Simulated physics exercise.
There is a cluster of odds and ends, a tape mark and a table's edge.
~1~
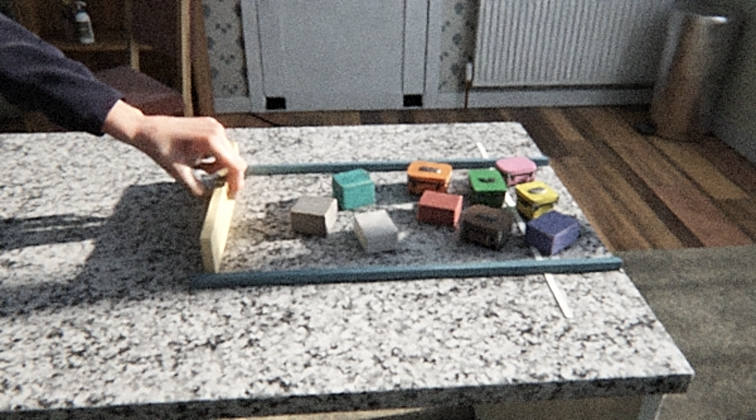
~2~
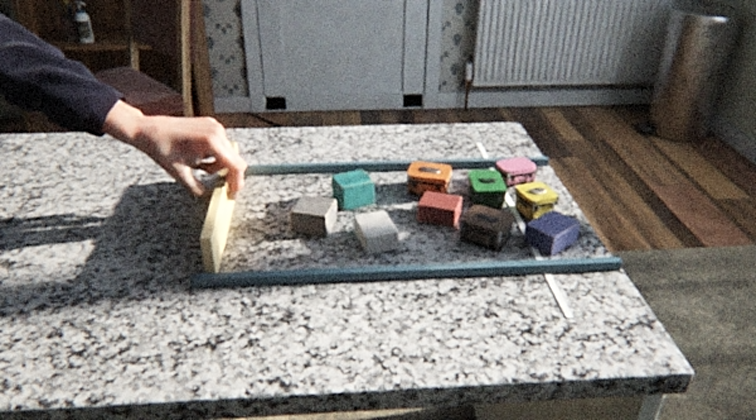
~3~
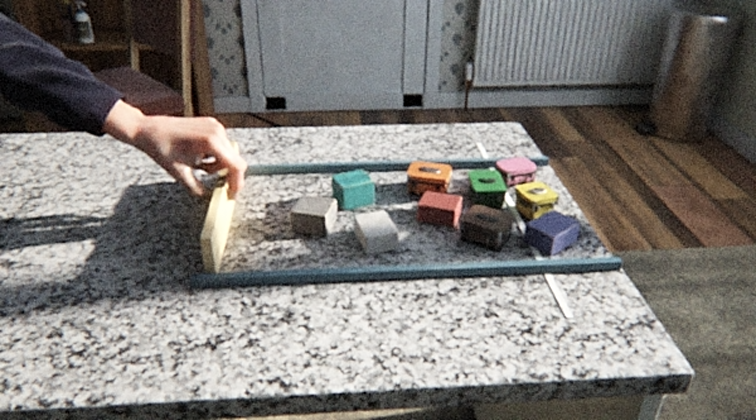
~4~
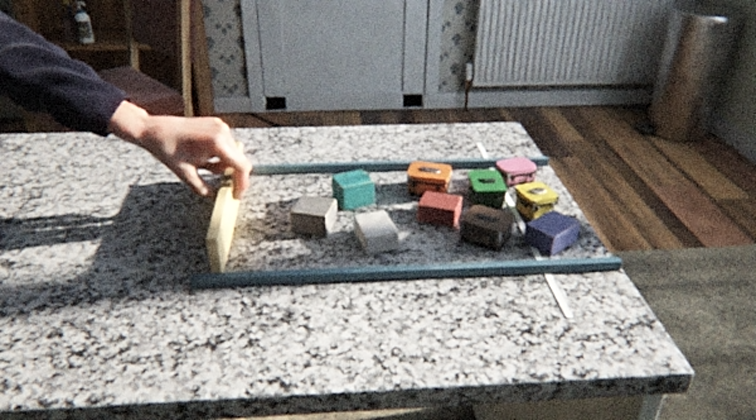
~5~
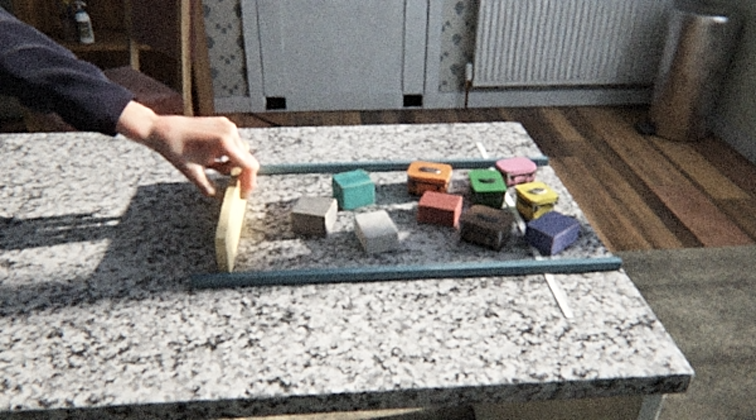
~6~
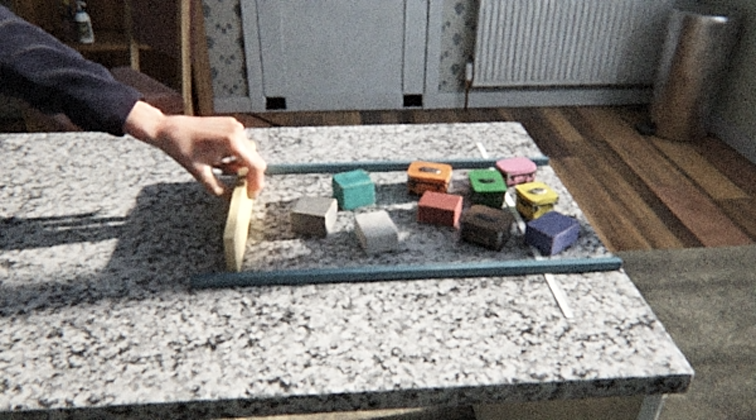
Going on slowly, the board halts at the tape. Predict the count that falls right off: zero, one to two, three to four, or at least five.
Turns out the ones that don't stay up top number one or two.
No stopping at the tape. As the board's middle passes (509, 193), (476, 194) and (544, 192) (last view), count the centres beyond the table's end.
The counts are 2, 0 and 6, in that order.
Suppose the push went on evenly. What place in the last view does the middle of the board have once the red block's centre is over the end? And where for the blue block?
Near (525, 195) in the first case, near (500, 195) in the other.
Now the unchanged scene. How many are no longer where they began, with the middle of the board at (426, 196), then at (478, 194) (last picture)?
Tally: First 7; then 10.
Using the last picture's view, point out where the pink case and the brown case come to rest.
The pink case finishes at (552, 169); the brown case finishes at (588, 224).
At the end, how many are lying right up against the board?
4 in contact.
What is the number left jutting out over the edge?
4, I think.
Soon after, none off yet; blue block at rest near (552, 232); yellow case at rest near (535, 202); pink case at rest near (515, 173).
At rest, the number that fall off is one or two; fallen, yellow case and blue block.
